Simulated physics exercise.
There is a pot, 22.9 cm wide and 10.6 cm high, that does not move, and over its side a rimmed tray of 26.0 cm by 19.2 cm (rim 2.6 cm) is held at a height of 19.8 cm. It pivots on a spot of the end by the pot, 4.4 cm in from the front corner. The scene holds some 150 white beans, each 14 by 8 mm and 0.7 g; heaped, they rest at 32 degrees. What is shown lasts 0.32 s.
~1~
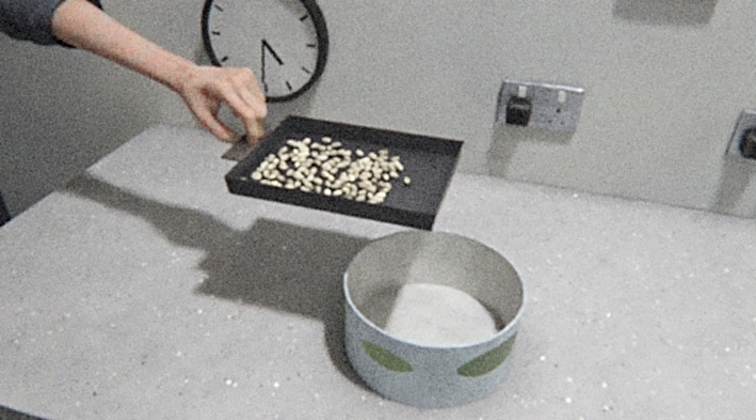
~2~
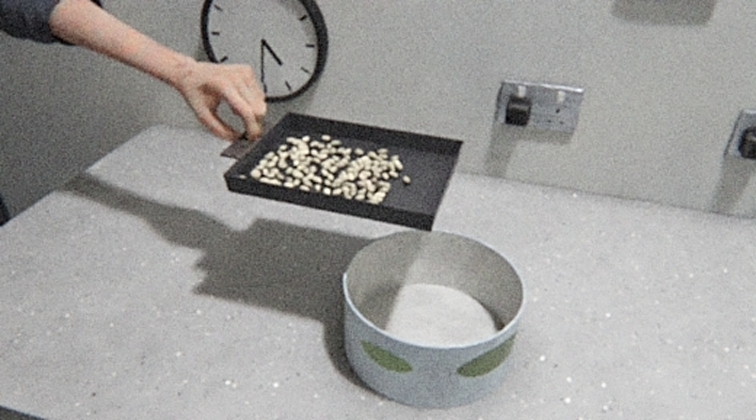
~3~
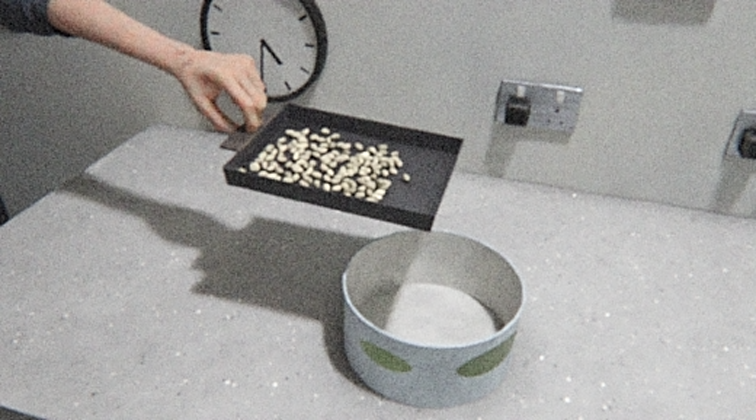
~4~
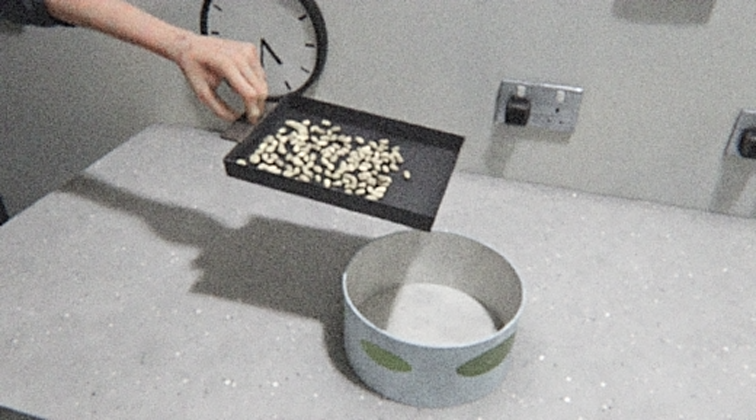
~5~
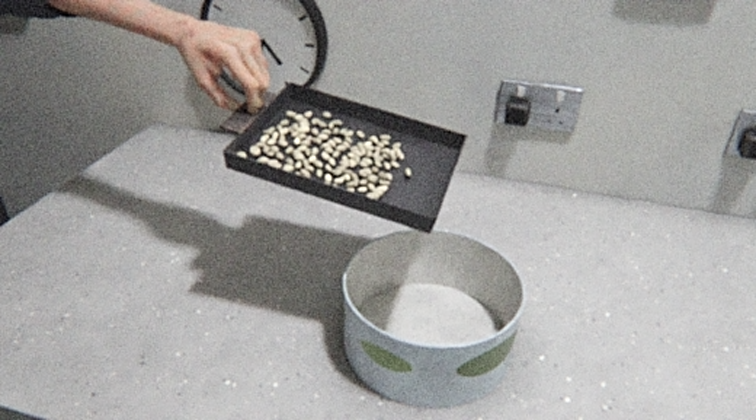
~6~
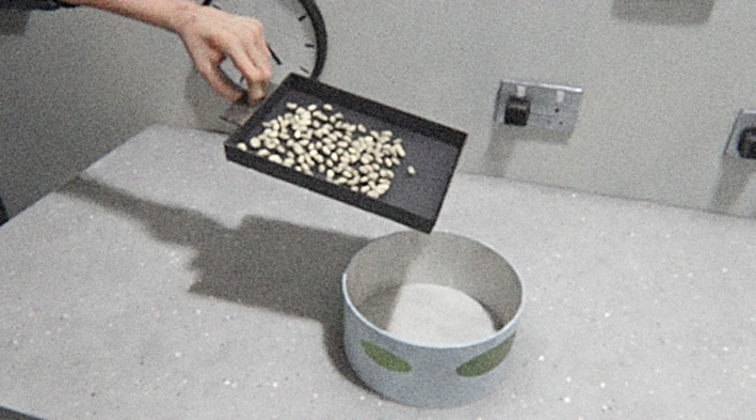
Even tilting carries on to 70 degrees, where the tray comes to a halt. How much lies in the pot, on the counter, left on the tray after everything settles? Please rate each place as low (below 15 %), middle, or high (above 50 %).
Pot: Middle, counter: Low, left on the tray: High.
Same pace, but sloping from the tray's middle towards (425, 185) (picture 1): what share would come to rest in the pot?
Estimate: Some 5 per cent.
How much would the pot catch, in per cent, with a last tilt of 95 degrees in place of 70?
Pot share: About 95 per cent.
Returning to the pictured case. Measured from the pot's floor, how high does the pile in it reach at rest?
1.0 cm.
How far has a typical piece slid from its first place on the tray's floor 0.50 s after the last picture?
About 9 cm.
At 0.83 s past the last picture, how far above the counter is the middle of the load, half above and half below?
Median height: Approx. 22 cm.
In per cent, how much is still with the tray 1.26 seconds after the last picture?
Reading: Approx. 90%.
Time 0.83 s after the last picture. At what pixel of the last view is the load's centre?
Roughly (427, 197).
Then, 0.50 s after the last picture, tilt 41 degrees; the tray holds 100 %, the pot 0 %.
Then, 0.83 s after the last picture, tilt 58 degrees; the tray holds 100 %, the pot 0 %.
Then, 1.26 s after the last picture, tilt 70 degrees; the tray holds 90 %, the pot 5 %.
In the end, pot 25 %, counter 0 %, tray 75 %.
